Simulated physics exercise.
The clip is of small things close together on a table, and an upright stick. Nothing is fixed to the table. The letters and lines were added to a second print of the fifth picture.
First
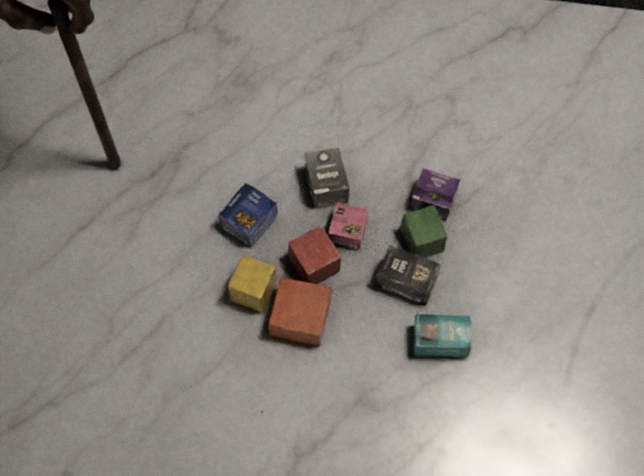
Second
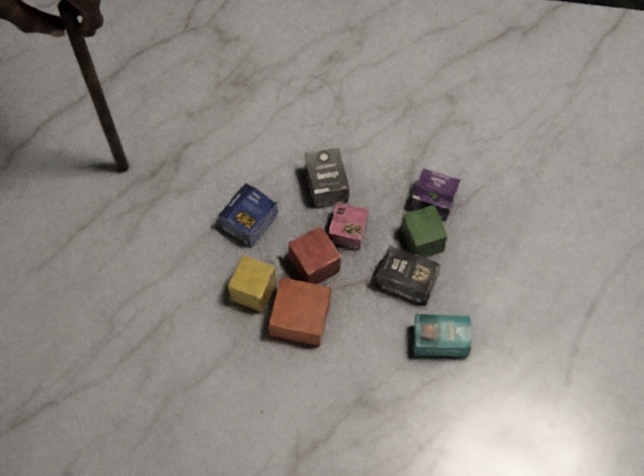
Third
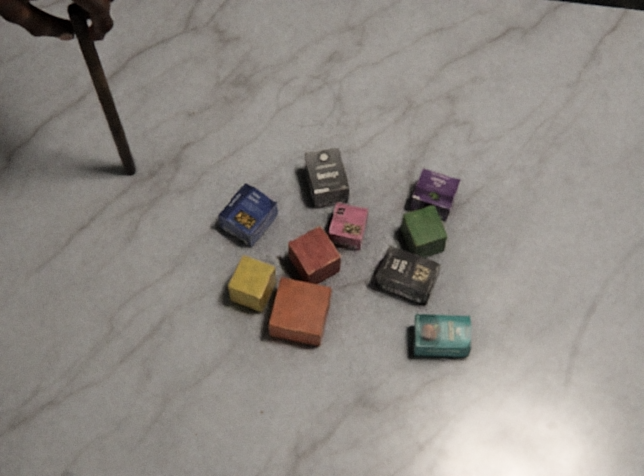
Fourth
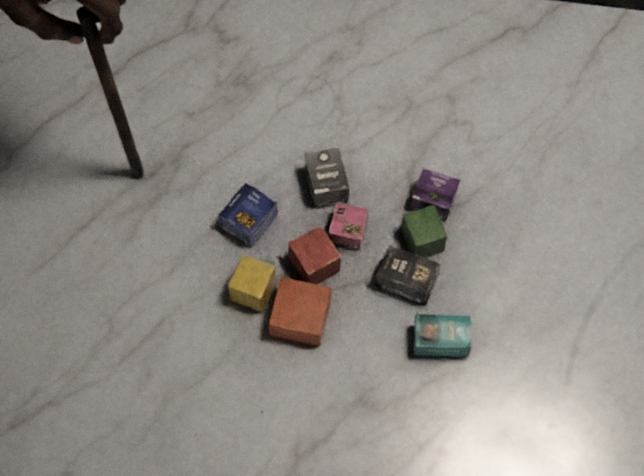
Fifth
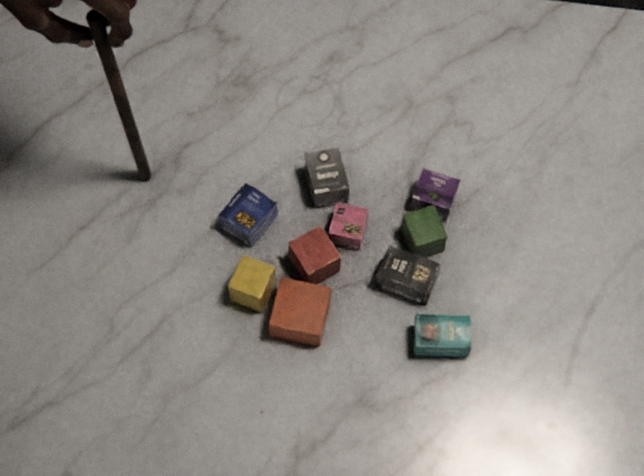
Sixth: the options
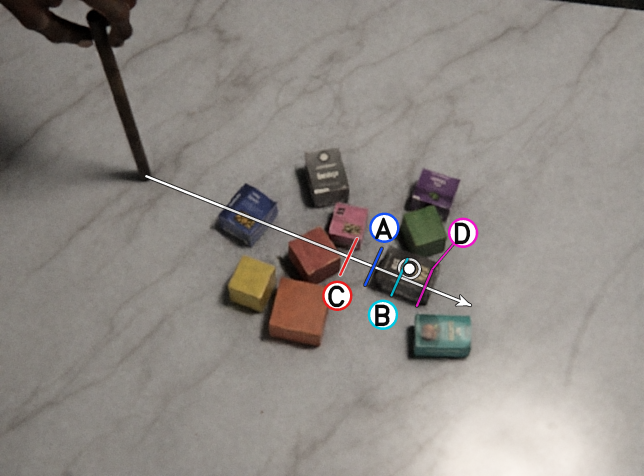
A hand at the upper left grips a dark upright stick on a grey-veined pale tabletop, seen from above at an angle. Small boxes and blocks cluster centrally: blue, grey and purple behind, pink, red and green between, with yellow and orange at front left, black and turquoise at right. The hand moves the stick slightly rightward and a little nearer, while the objects and camera stay still.
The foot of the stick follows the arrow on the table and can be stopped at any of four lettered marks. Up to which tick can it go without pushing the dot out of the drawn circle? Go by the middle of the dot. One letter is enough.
At A, and not beyond.
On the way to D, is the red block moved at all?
Yes.
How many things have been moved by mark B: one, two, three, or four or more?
It has moved four or more.
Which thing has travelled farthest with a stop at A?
The blue packet.
On the marked copy, A at (374, 267); B at (400, 277); C at (349, 257); D at (425, 287); the arrow from (146, 176) to (470, 305); the white dot at (409, 269).
Taking A. A third of the way, foot of the stick (227, 208).
Two thirds of the way, foot of the stick (308, 242); blue packet (326, 255); red block (352, 284).
When it is over, foot of the stick (374, 267); blue packet (356, 283); red block (361, 325); the dot is still in its ring.
As for the rest, B shifts the dotted thing to (433, 286); C keeps the dot in but is short; D shifts the dotted thing to (458, 298).
